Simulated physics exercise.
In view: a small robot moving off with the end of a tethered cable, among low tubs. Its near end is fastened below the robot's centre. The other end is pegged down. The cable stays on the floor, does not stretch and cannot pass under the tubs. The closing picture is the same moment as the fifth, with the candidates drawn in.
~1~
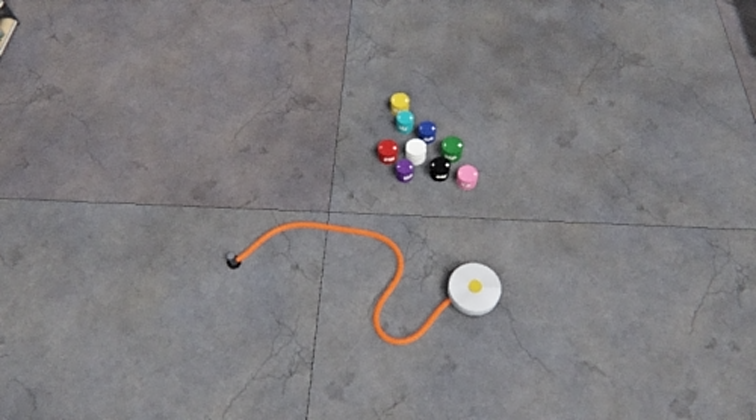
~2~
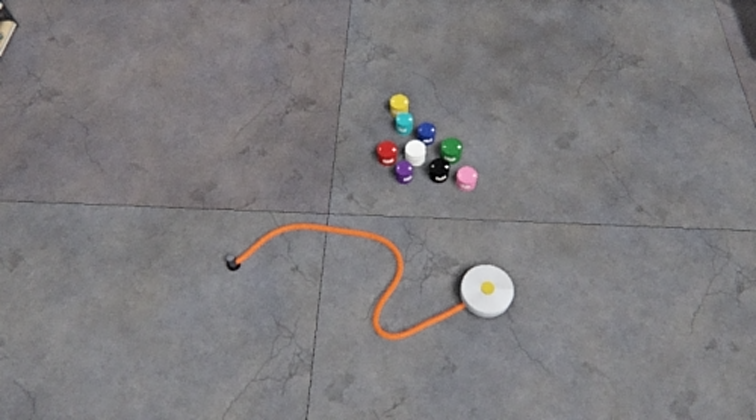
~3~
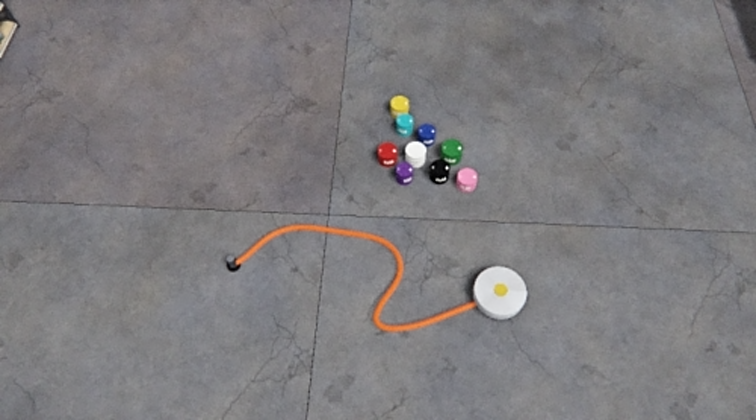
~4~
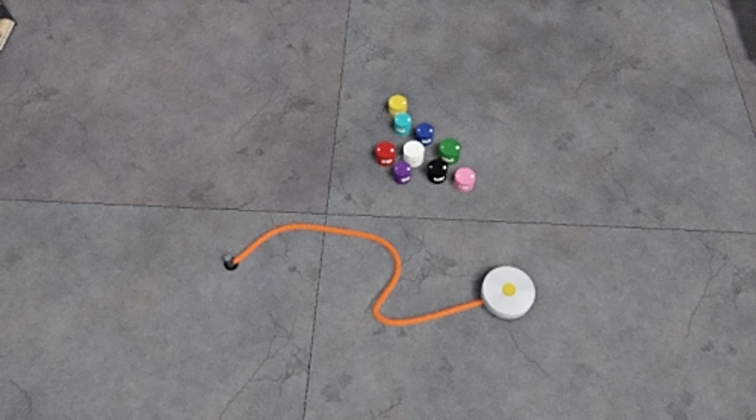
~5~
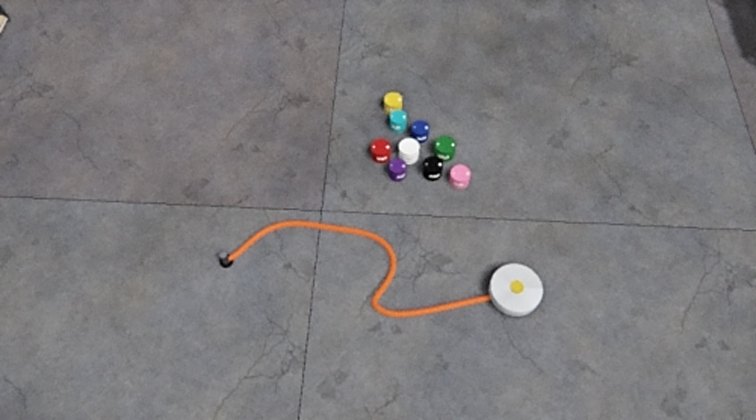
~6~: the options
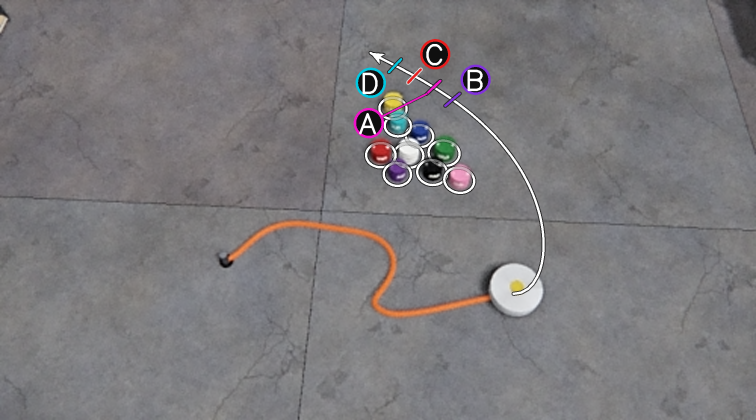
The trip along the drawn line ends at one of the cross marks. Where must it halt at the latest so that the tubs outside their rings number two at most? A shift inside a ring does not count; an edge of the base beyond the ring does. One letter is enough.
Up to mark A.
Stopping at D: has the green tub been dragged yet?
By then, yes.
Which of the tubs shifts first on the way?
Pink.
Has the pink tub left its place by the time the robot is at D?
Yes.
On the copy, A at (434, 87); B at (452, 100); C at (414, 76); D at (395, 66); the route from (513, 294) via (501, 143) to (371, 53).
On A. First, robot (541, 207).
Then, robot (494, 129).
Finally, robot (434, 82); black tub (428, 168); pink tub (448, 169); one over the rings.
By contrast, B is within the limit but short; C has three over the rings; D has seven over the rings.
